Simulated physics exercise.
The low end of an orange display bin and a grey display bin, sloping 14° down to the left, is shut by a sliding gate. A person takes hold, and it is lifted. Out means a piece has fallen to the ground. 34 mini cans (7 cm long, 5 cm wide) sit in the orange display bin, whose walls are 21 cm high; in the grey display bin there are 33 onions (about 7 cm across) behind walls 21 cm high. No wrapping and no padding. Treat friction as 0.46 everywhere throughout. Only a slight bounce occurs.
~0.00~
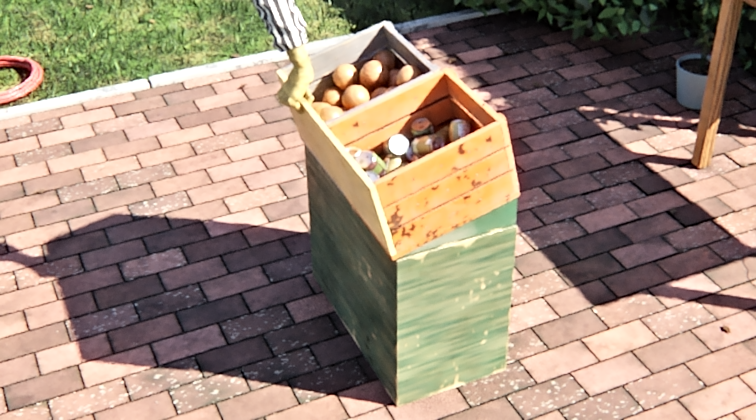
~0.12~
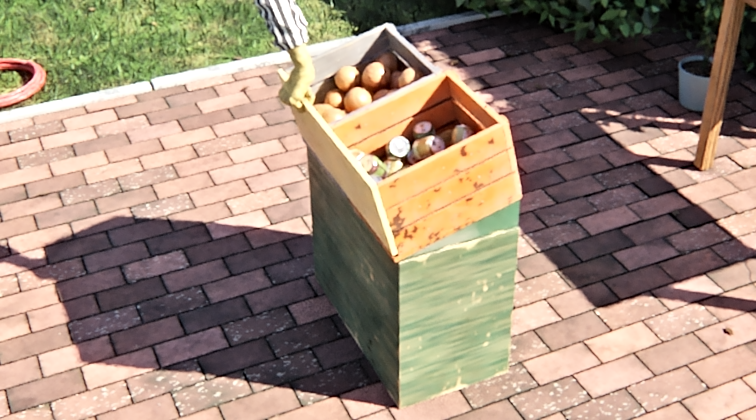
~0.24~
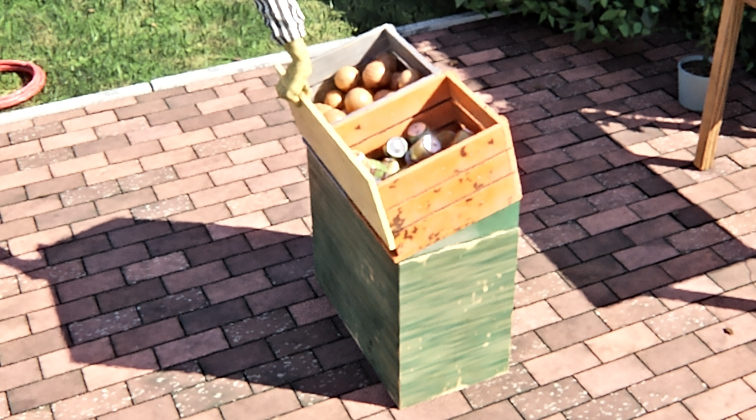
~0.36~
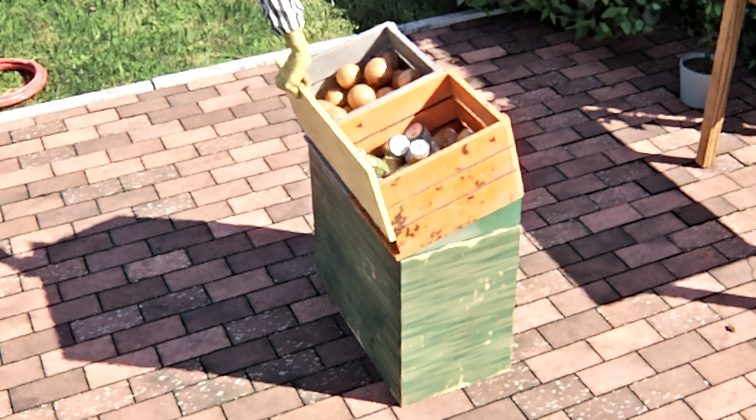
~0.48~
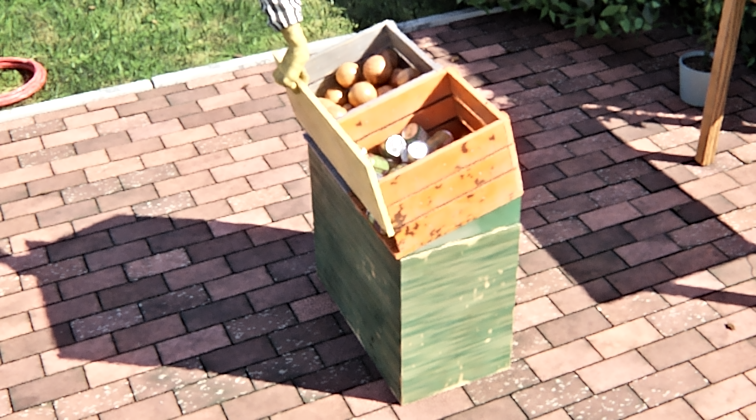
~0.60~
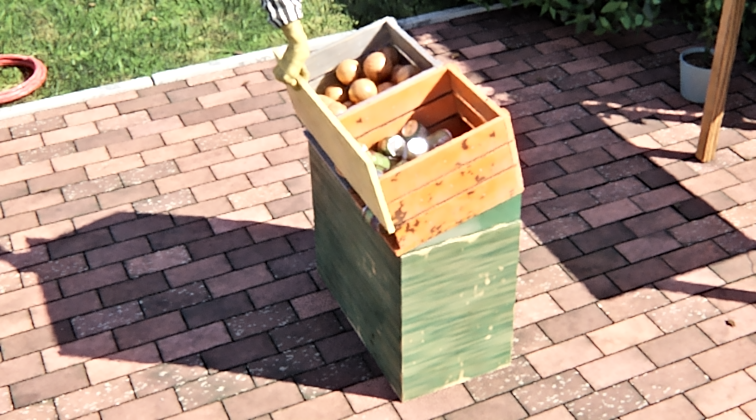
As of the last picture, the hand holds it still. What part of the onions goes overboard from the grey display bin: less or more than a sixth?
Losses stay under the one-sixth line.
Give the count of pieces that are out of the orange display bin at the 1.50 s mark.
Roughly 1 for the orange display bin.
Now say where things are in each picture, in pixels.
In the first frame (places track the rim corner closest to us here), grey display bin (325, 124); orange display bin (374, 184); gap 0 cm; none in free fall.
Grey display bin (327, 126); gap 1 cm, in the second frame.
Grey display bin (327, 127); gap 3 cm, in the third frame.
Grey display bin (328, 125); gap 5 cm, in the fourth frame.
Grey display bin (328, 123); gap 6 cm, in the fifth frame.
Grey display bin (328, 120); orange display bin (378, 180); gap 6 cm; none in free fall, in the sixth frame.
After 1.00 s, the orange display bin is down by 1 of 34 and the grey display bin has all 33.
After 1.50 s, the orange display bin is down by 1 of 34 and the grey display bin has all 33.
After 2.20 s, the orange display bin is down by 2 of 34 and the grey display bin has all 33.
Outcome (at 3.10 s), the orange display bin is down by 2 of 34 and the grey display bin has all 33. Asked share, 0 of 33, 0 per cent.
